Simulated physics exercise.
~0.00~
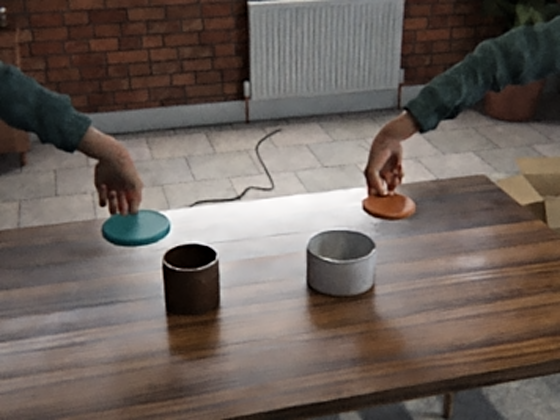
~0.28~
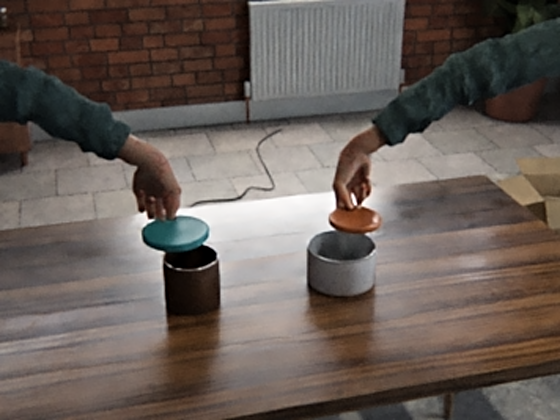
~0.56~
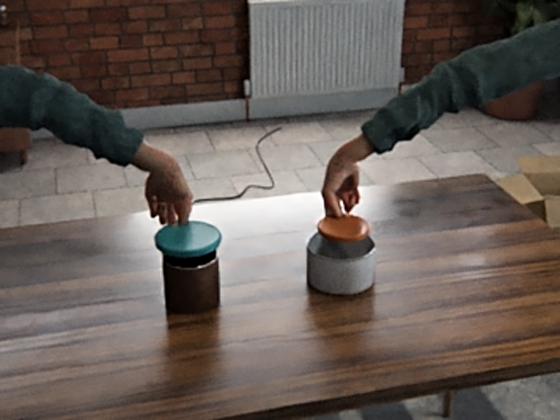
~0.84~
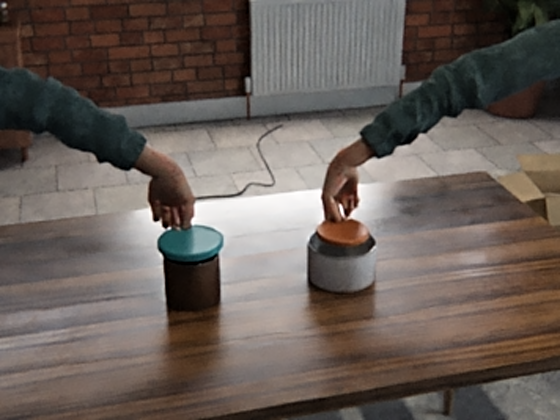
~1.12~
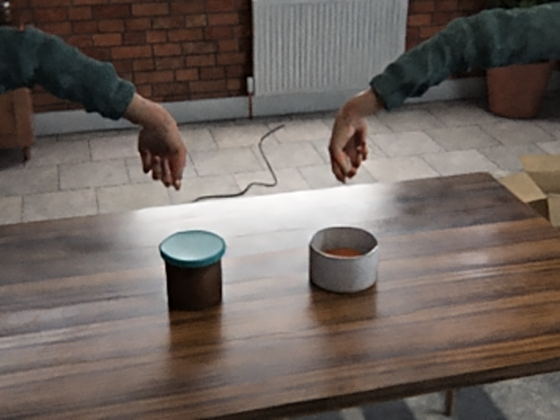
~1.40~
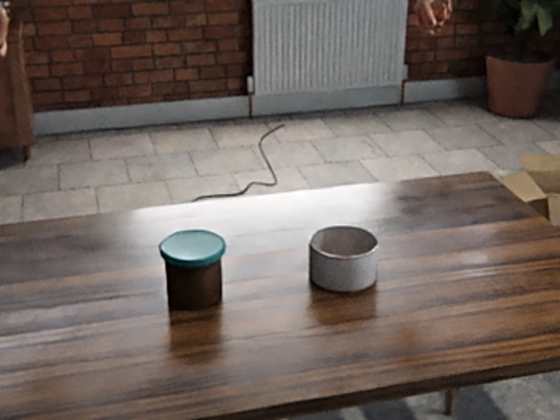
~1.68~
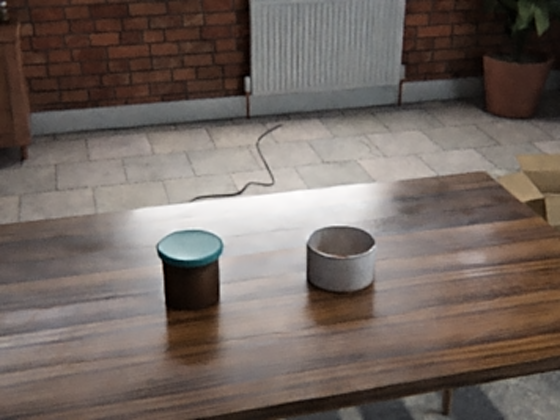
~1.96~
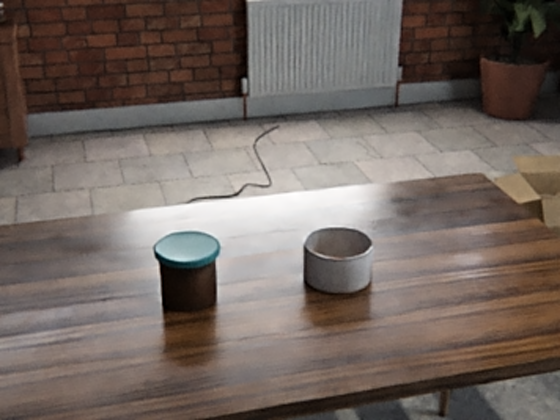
The clip shows two hands lowering a turquoise lid onto a dark cup and an orange disc onto a wider grey container on a wooden table. As the hands withdraw, the lid rests across the cup's rim, while the disc slips inside the container, which remains open.
